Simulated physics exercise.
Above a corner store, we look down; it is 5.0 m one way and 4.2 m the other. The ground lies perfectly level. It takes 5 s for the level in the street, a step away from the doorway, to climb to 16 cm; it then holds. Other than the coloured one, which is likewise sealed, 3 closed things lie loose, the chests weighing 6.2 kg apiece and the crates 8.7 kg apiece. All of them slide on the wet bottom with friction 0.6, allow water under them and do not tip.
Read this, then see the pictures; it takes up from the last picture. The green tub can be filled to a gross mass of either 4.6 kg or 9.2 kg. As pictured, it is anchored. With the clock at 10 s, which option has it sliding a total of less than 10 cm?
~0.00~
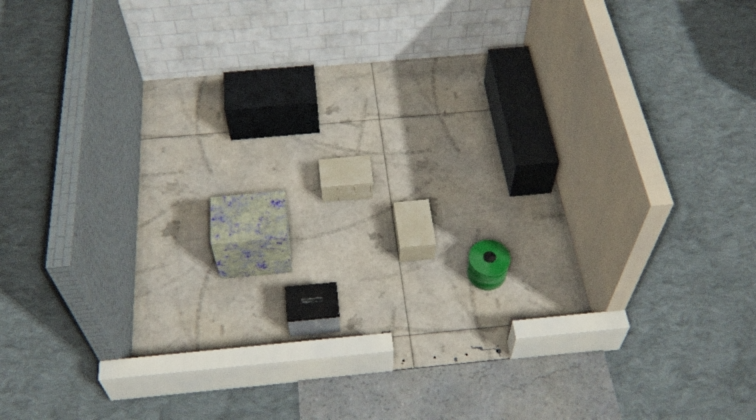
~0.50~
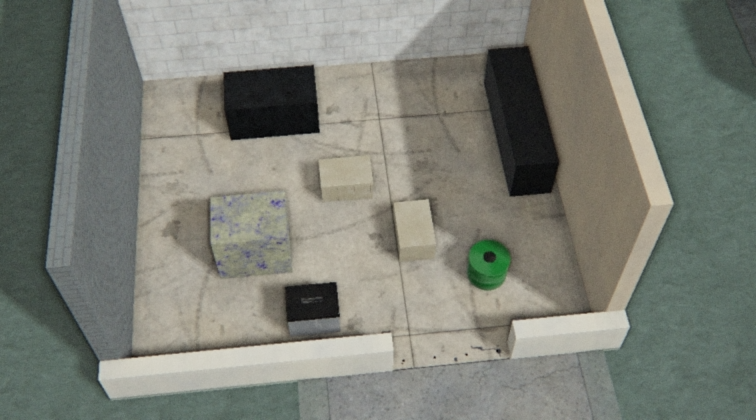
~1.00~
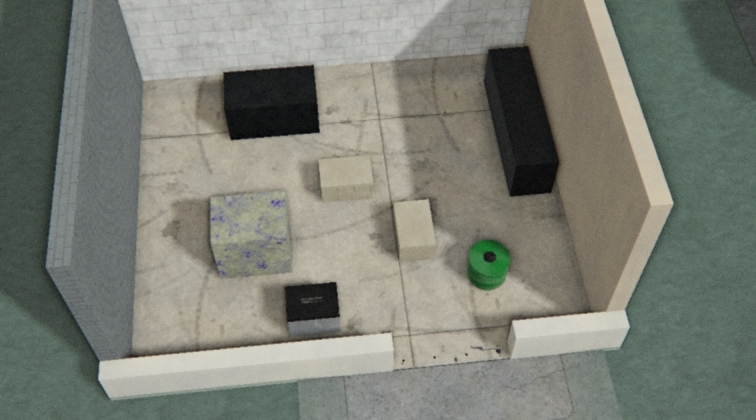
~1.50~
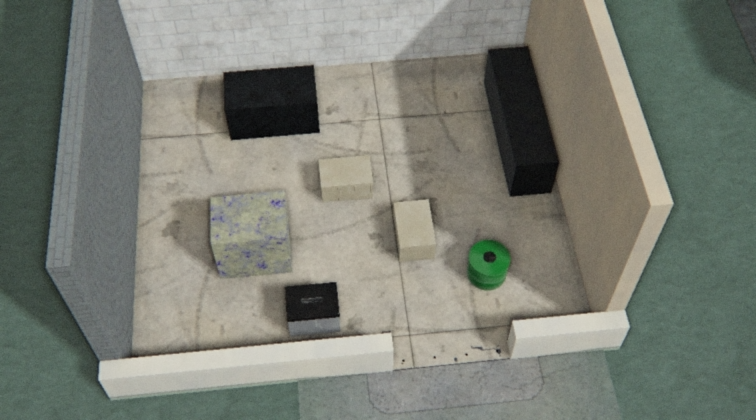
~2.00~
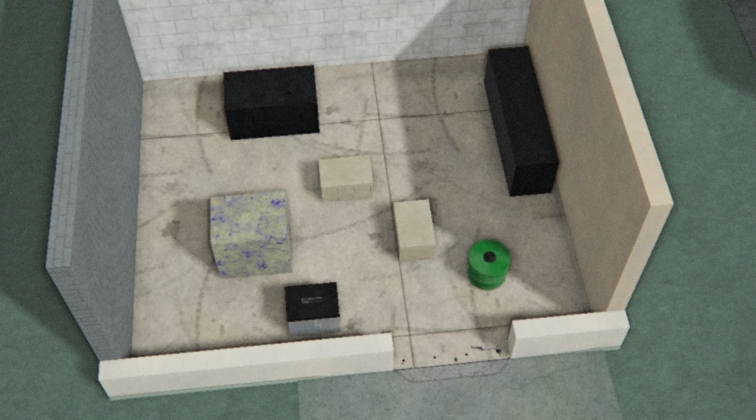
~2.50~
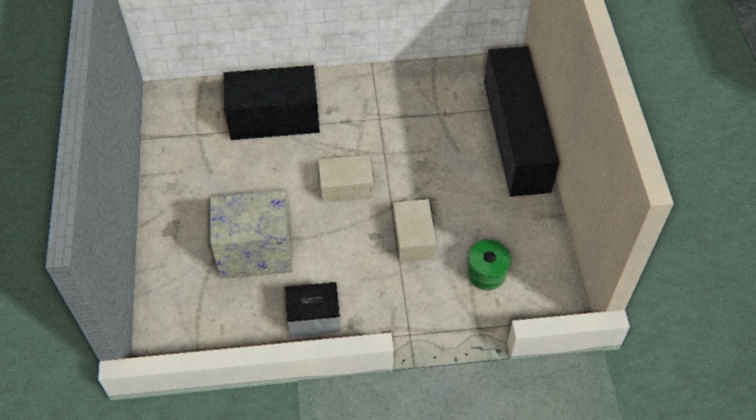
Neither filling is enough.
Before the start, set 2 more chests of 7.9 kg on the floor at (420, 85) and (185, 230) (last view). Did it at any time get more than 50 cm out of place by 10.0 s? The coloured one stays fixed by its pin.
The first is not as far, the second not as far.
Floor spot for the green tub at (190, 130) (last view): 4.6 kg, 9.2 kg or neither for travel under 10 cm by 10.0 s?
So both weights work.
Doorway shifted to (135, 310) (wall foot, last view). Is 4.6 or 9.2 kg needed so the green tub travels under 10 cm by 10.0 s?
Result: Nothing offered works.
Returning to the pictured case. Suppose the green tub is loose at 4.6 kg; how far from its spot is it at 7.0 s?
Close to 100 centimetres.
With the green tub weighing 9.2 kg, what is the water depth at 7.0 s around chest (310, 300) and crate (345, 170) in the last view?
Close to 1 and 3 centimetres.
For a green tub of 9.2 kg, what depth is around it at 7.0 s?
Close to 4 cm deep.
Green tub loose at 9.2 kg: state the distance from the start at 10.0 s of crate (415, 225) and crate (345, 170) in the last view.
250 cm and 100 cm respectively.
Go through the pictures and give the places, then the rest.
The first frame shows the green tub at (490, 257) rests on the ground; water covers 0.0 m2; 0 of 4 have shifted.
The second frame shows the green tub at (490, 257), on the bottom; water covers 0.0 m2; 0 of 4 have shifted.
The third frame shows the green tub at (490, 257), on the bottom; water covers 0.0 m2; 0 of 4 have shifted.
The fourth frame shows the green tub at (490, 257) rests on the ground; 0.0 m2 under water; 0 of 4 have shifted.
The fifth frame shows the green tub at (490, 257) rests on the ground; water covers 0.0 m2; 0 of 4 have shifted.
The sixth frame shows the green tub at (490, 257) rests on the ground; water covers 0.0 m2; 0 of 4 have shifted.
After 3.5 s the green tub would be 0 cm from its start with 4.6 kg and 0 cm from its start with 9.2 kg; 0 cm of water round it then.
After 4.5 s the green tub would be 12 cm from its start with 4.6 kg and 0 cm from its start with 9.2 kg; 3 cm of water round it then.
After 7.0 s the green tub would be 110 cm from its start with 4.6 kg and 49 cm from its start with 9.2 kg; 4 cm of water round it then.
After 10.0 s the green tub would be 84 cm from its start with 4.6 kg and 104 cm from its start with 9.2 kg; 7 cm of water round it then.
